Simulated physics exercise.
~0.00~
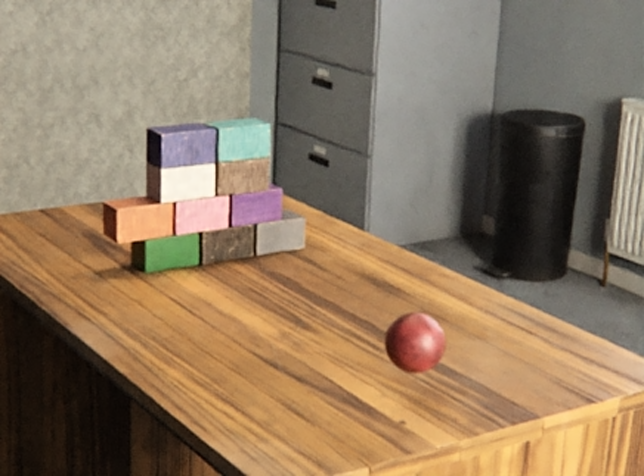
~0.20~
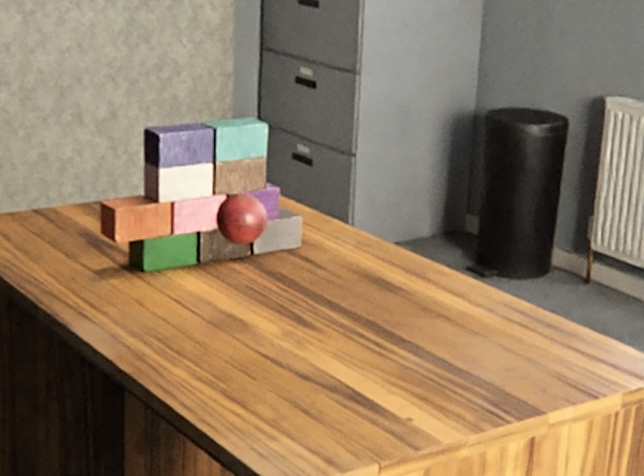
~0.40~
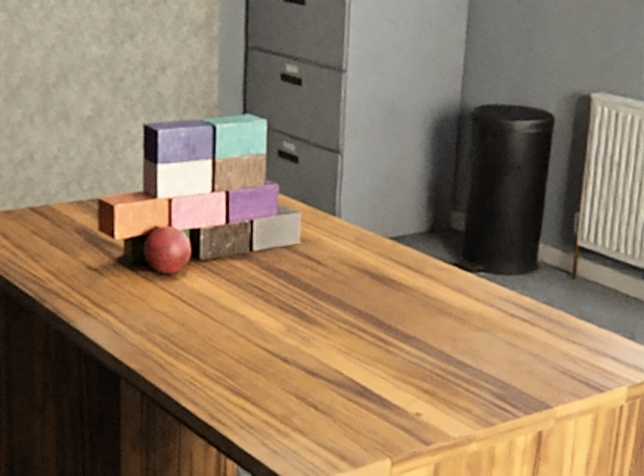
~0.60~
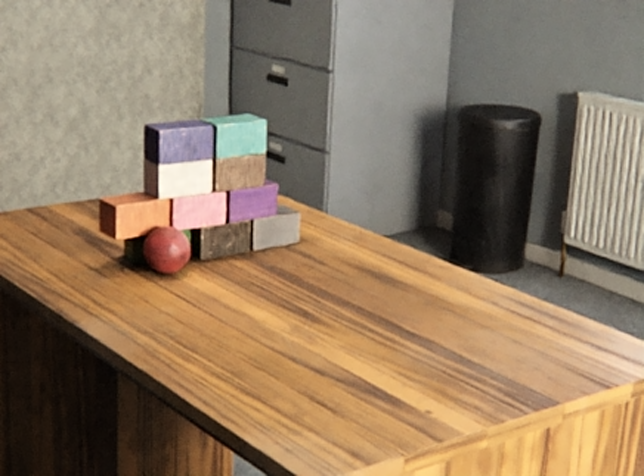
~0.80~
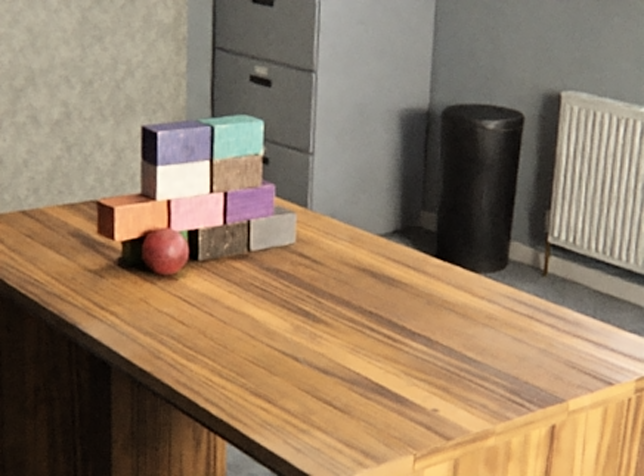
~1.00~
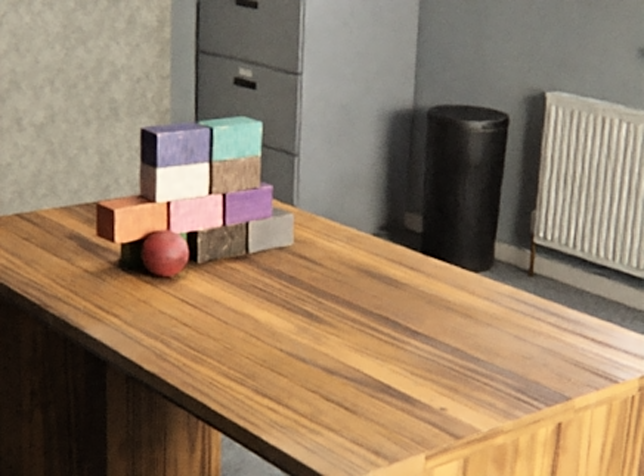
On a wooden tabletop in a grey room, red ball flying left into stacked coloured blocks, settling beside the still-standing pile.
